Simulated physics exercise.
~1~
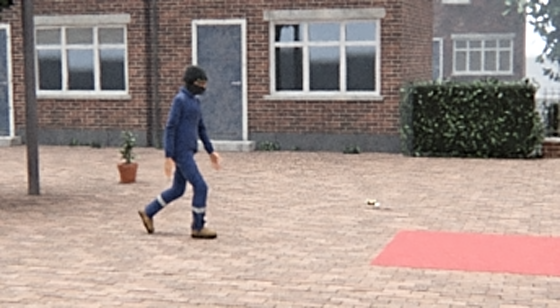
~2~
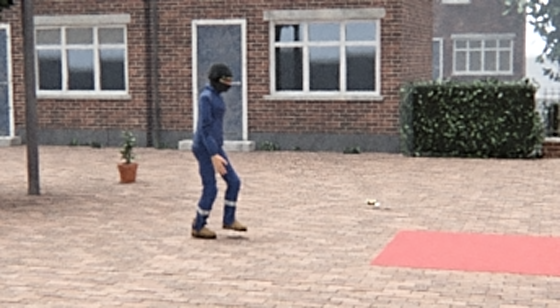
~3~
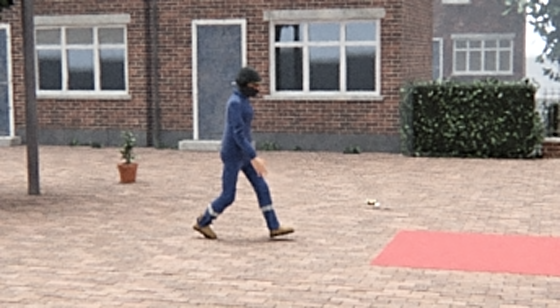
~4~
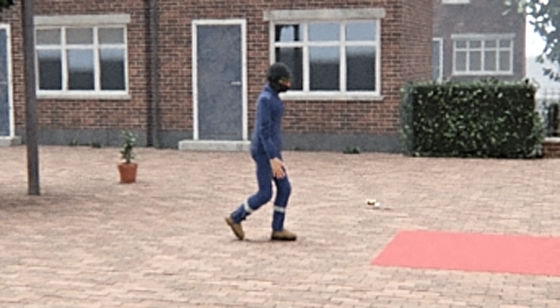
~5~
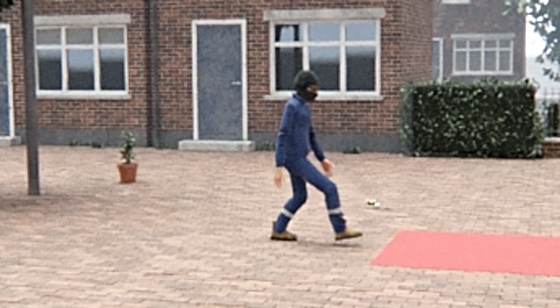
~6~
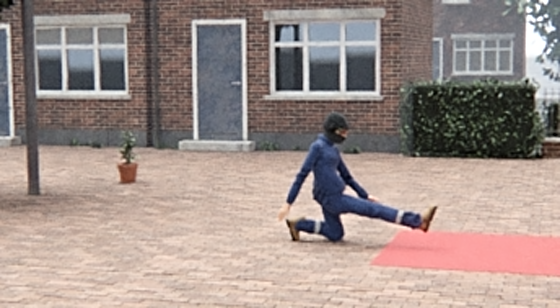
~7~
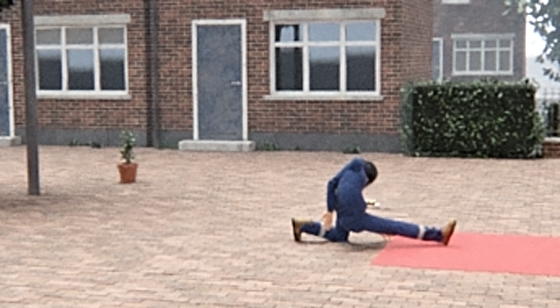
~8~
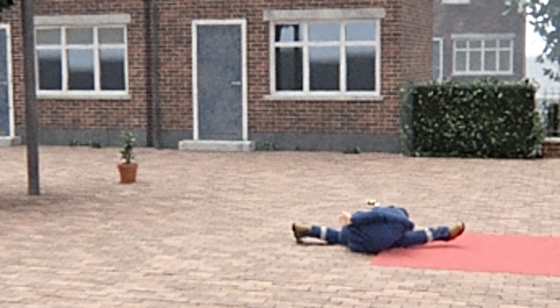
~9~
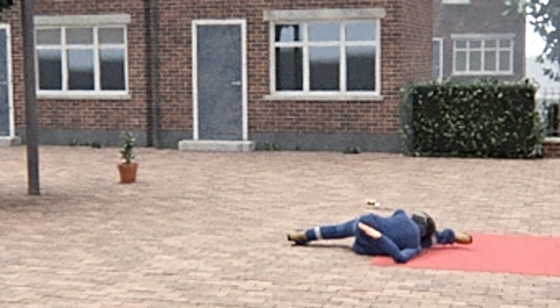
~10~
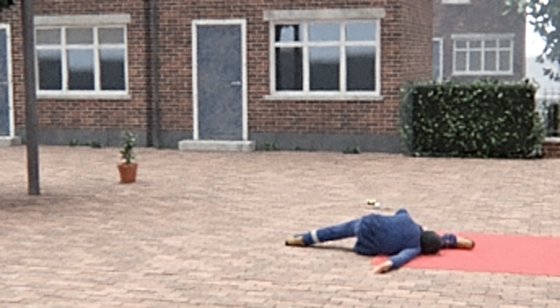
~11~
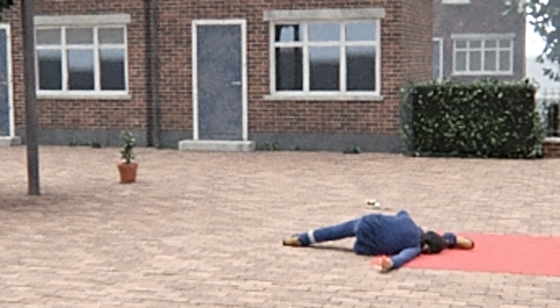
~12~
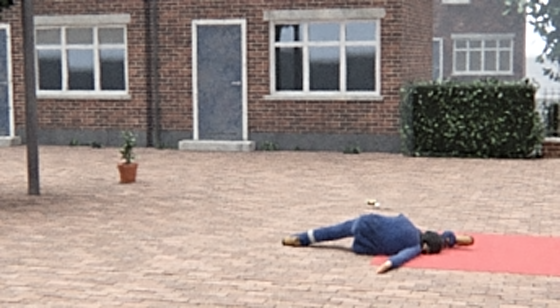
A person in dark blue overalls and a black head covering walks right across a brick-paved courtyard toward a red mat, passing a brick building and a small potted plant. Just short of the mat, the front leg shoots forward and the body drops low over the back leg. The legs spread wide along the ground as the torso folds down between them. The person then tips to the right and sprawls across the mat's near edge. They end lying still, head and chest over the mat, hips short of it, one arm stretched out.
